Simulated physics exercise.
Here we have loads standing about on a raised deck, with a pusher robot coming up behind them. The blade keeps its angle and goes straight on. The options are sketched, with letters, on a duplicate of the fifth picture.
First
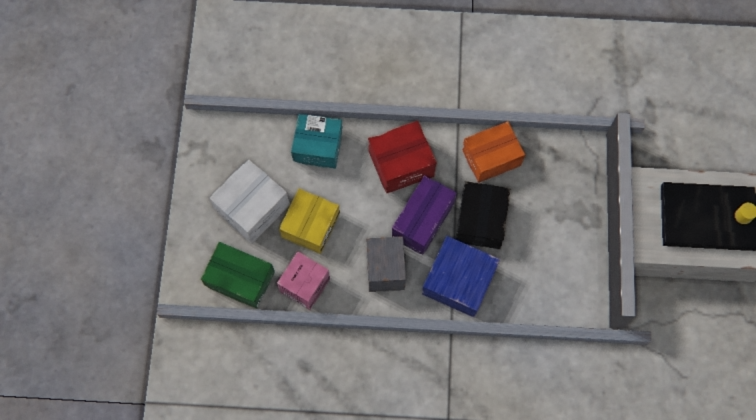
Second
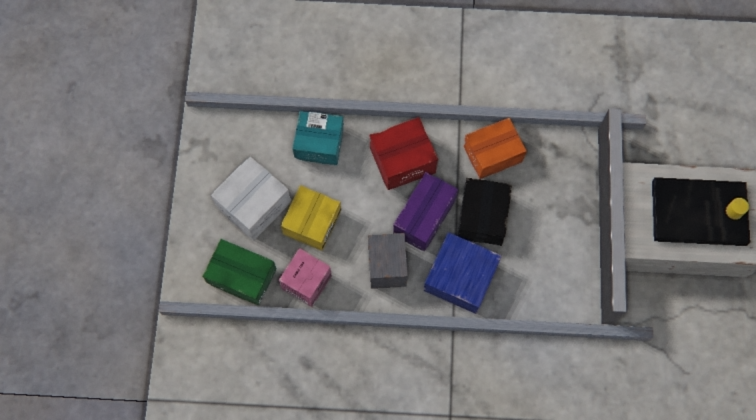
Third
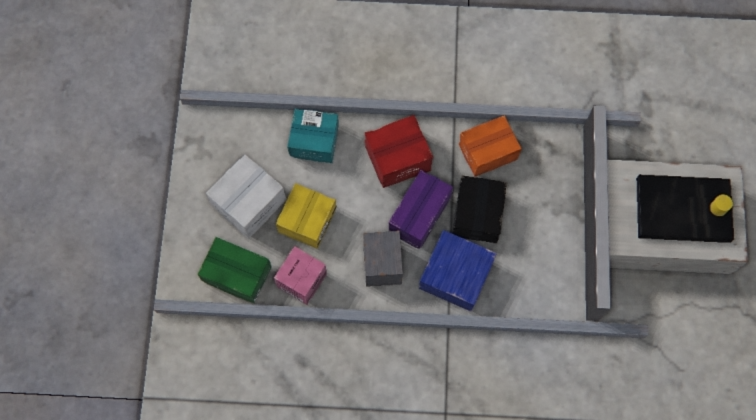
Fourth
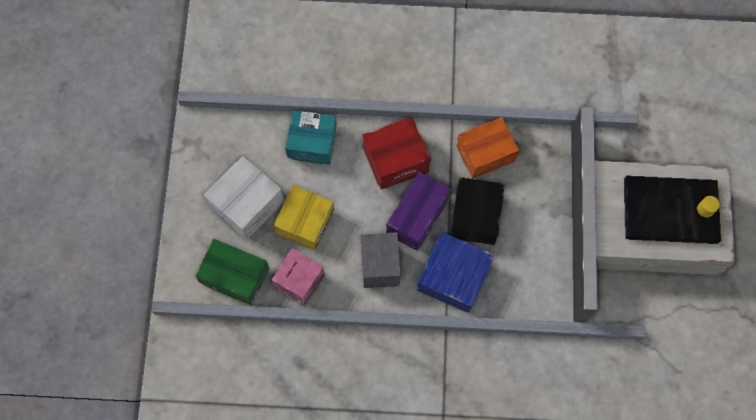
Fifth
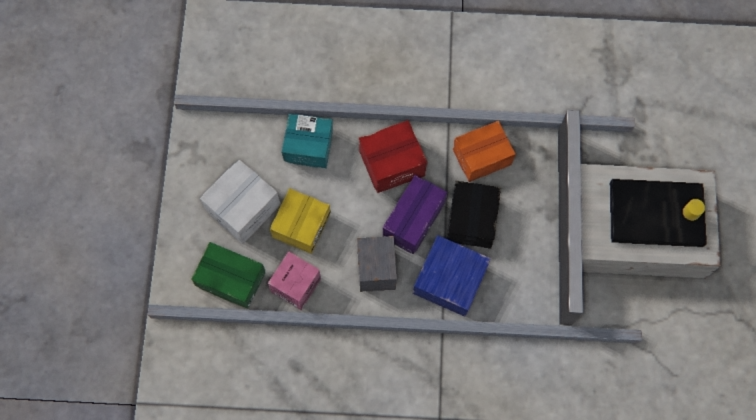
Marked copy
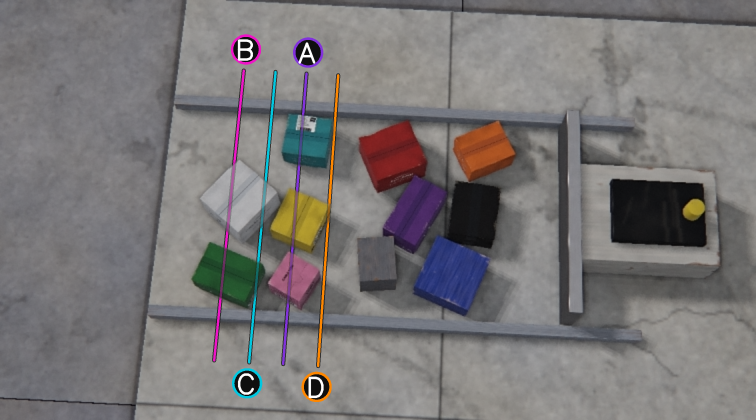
A pusher robot slides left between two rails toward scattered colored boxes that stay still.
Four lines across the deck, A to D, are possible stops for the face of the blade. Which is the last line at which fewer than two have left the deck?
Line D.
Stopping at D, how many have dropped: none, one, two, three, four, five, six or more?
In all, none.
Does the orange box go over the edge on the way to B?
No.
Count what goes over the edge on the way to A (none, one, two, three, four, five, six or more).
Two.
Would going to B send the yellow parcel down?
Yes.
On the marked copy, A at (295, 212); B at (230, 208); C at (263, 210); D at (329, 214).
Taking D. A third of the way, robot (562, 207); orange box (449, 142); blue crate (439, 280).
Two thirds of the way, robot (473, 203); white box (227, 202); green box (222, 276).
When it is over, robot (409, 199); green box (162, 277); white box (172, 197); none fallen.
As for the rest, A drops two; B drops seven; C drops five.
